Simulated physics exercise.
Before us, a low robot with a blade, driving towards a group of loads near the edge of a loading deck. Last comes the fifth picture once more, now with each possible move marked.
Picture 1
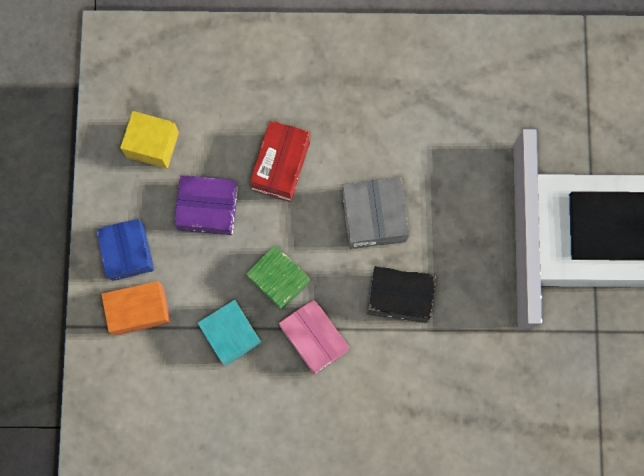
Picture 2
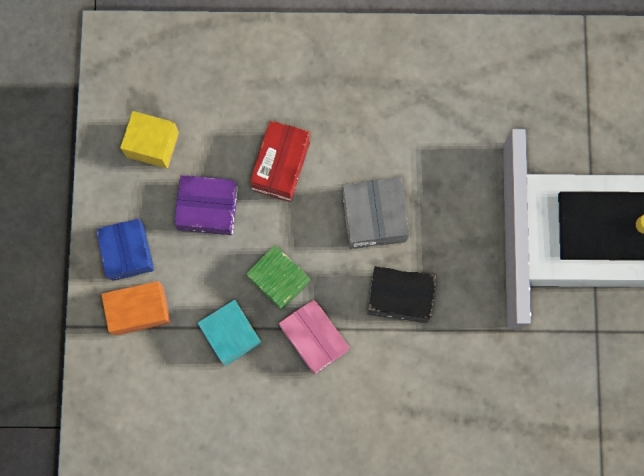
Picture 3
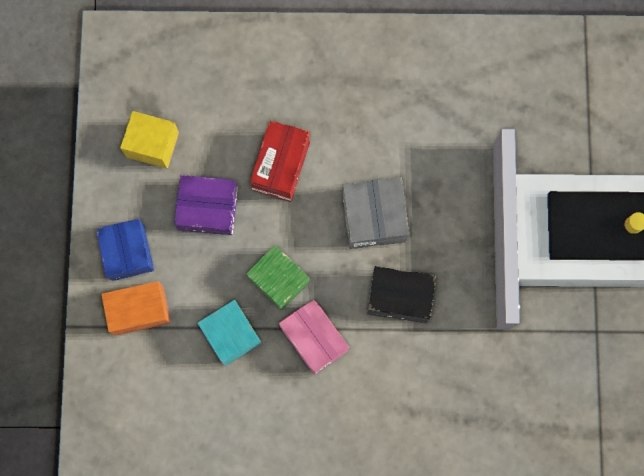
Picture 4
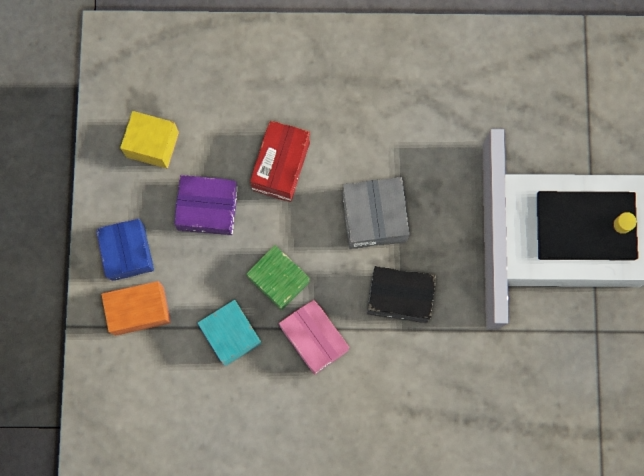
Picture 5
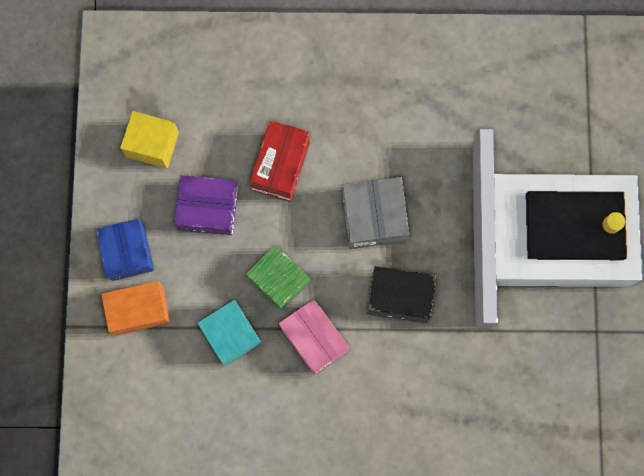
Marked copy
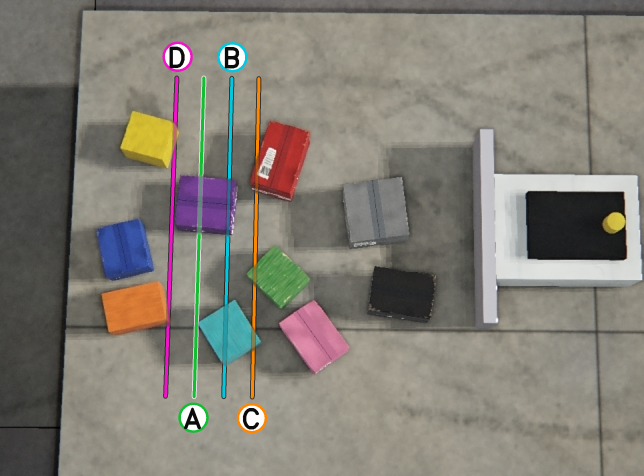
A low white robot with an upright blade driving slowly left across a stone-coloured deck towards scattered, unmoving colourful boxes.
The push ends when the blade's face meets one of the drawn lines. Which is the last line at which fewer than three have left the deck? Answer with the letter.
D.
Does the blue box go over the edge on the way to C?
By then, no.
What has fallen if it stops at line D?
The blue box.
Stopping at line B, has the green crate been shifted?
Yes.
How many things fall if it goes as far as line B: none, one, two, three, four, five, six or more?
The count is none.
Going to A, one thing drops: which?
The blue box.
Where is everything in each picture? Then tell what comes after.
Red parcel (280, 161); turquoise crate (230, 333); green crate (278, 278), in the first picture.
Robot (602, 225); black box (401, 295), in the second picture.
Robot (590, 225); pink box (314, 337), in the third picture.
Robot (579, 225); orange crate (137, 309), in the fourth picture.
Robot (569, 225); purple box (207, 206); red parcel (280, 161); turquoise crate (230, 333), in the fifth picture.
On the marked copy, A at (199, 233); B at (228, 233); C at (256, 233); D at (171, 233).
Taking D. A third of the way, robot (454, 224); pink box (304, 341); black box (335, 293).
Two thirds of the way, robot (339, 223); blue box (118, 246); orange crate (120, 316).
When it is over, robot (250, 222); blue box over the edge; yellow crate (83, 125); one fallen.
As for the rest, A is within the limit but short; B is within the limit but short; C is within the limit but short.
